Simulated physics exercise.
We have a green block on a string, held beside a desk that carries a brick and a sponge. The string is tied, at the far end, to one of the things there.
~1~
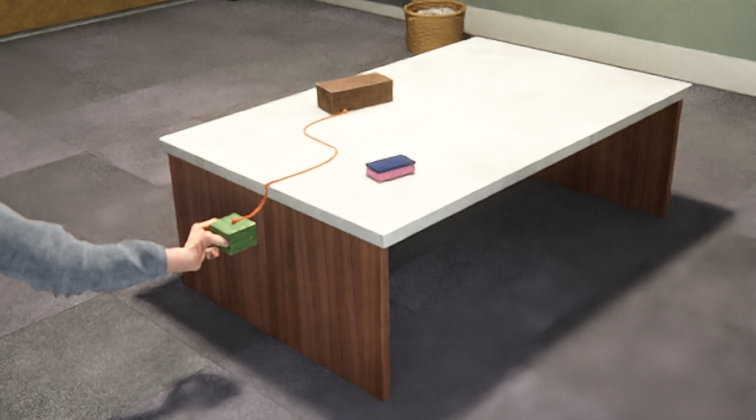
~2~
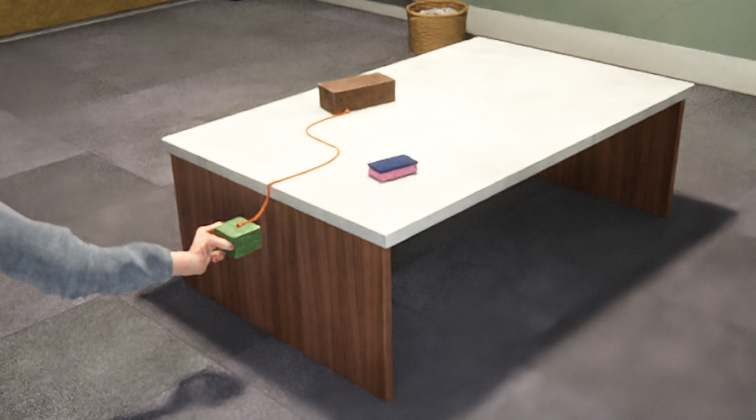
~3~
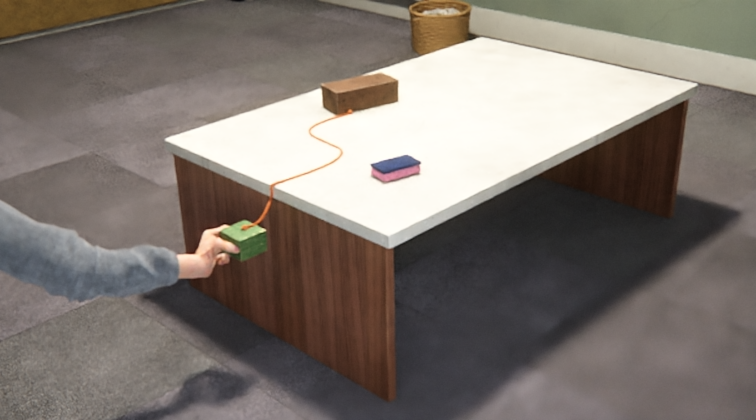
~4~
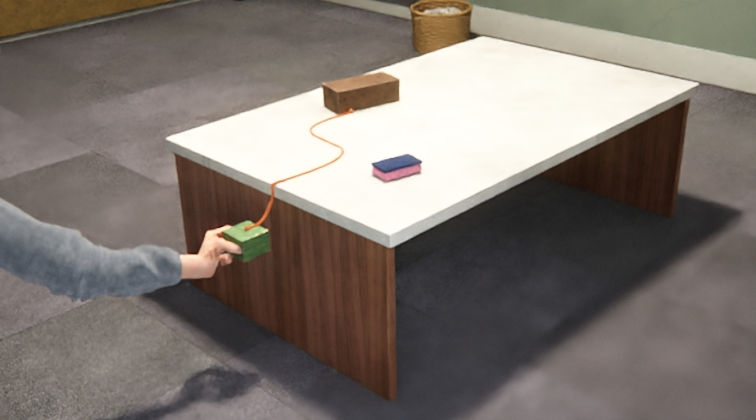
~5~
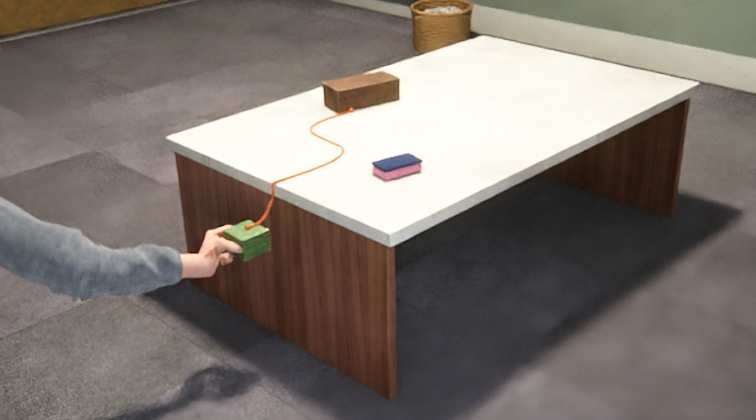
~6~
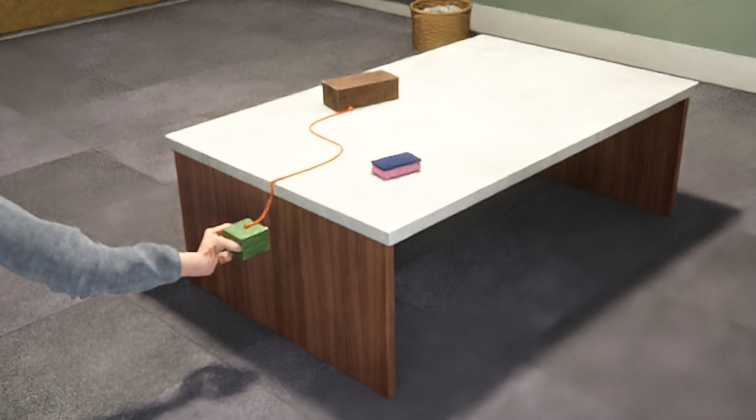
Hand holding a green block beside a white-topped desk, barely moving, its orange string curving across to a brown brick near a sponge.
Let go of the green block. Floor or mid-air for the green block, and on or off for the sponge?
The green block stays suspended; the sponge stays put.
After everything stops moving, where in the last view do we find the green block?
Near (277, 258).
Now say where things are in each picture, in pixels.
In the first picture, green block (233, 234); brick (355, 81); sponge (391, 162).
In the second picture, green block (238, 237).
In the third picture, green block (244, 240).
In the fourth picture, green block (246, 241); string through (311, 131) (342, 153).
In the fifth picture, green block (247, 240); string through (311, 130) (342, 152).
In the sixth picture, green block (246, 239); brick (361, 79); sponge (396, 159); string tied to the brick, with little slack.
Then, 0.44 s on from there, block off the ground near (290, 264); brick in place; sponge in place.
Then, 1.20 s on from there, block off the ground near (227, 298); brick in place; sponge in place.
Then, 2.06 s on from there, block off the ground near (213, 291); brick in place; sponge in place.
In the end, block off the ground near (277, 258); brick in place; sponge in place. The green block swings from the edge and the sponge stays on top.
